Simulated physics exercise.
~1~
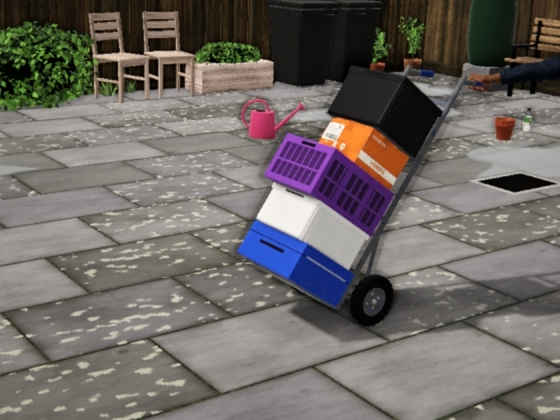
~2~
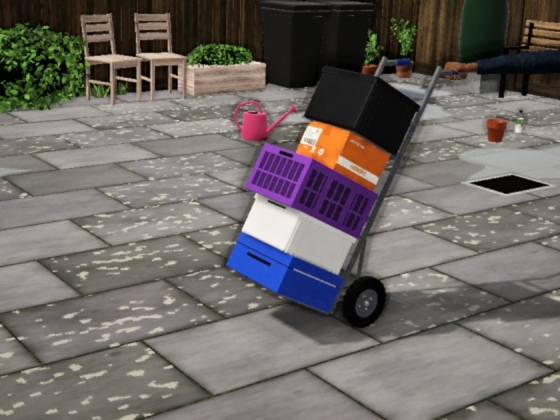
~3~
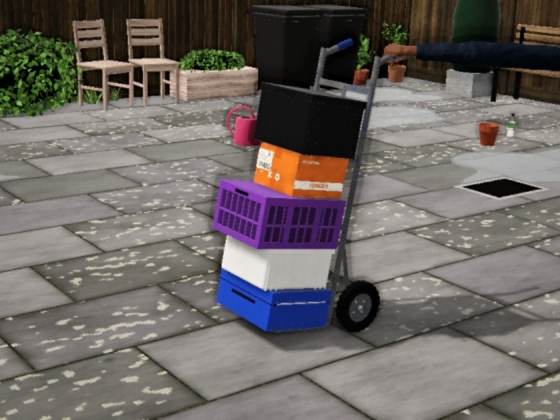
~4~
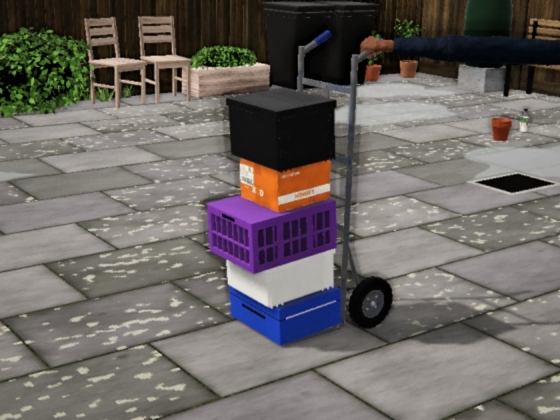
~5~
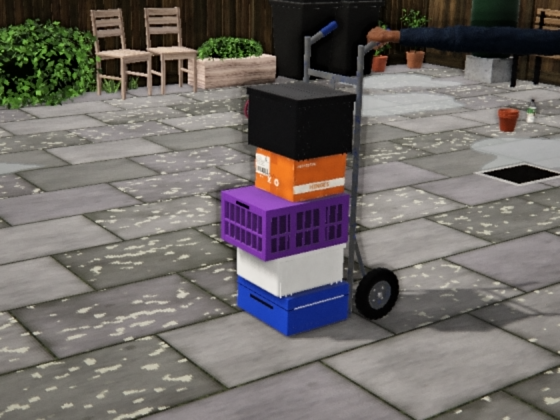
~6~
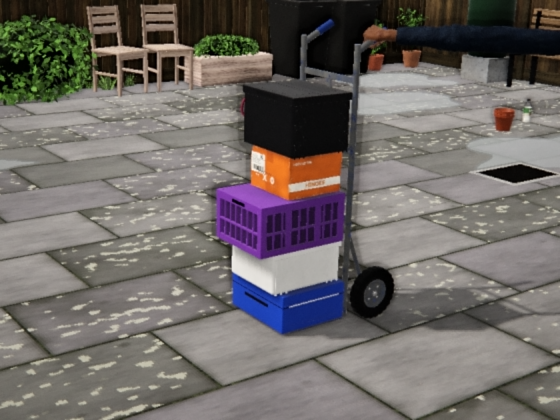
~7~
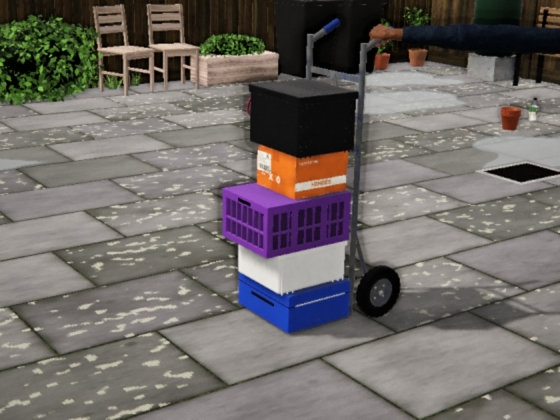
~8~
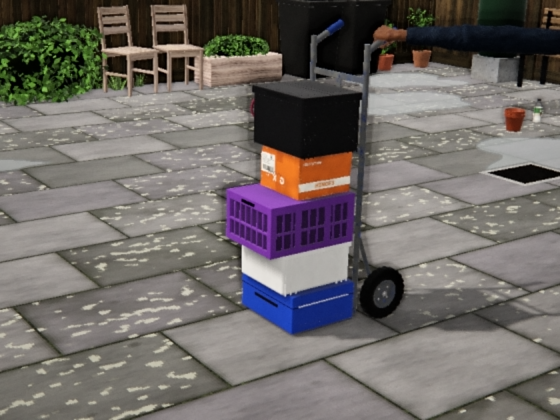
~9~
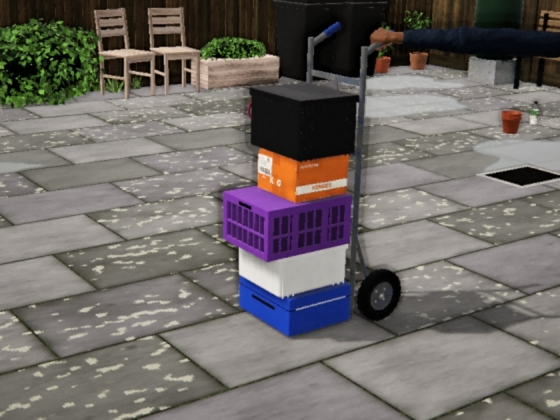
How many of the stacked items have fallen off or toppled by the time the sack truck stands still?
None of them have. All five items are still stacked on the upright truck.
A loaded sack truck tips upright from a lean, and its five stacked items stay on.
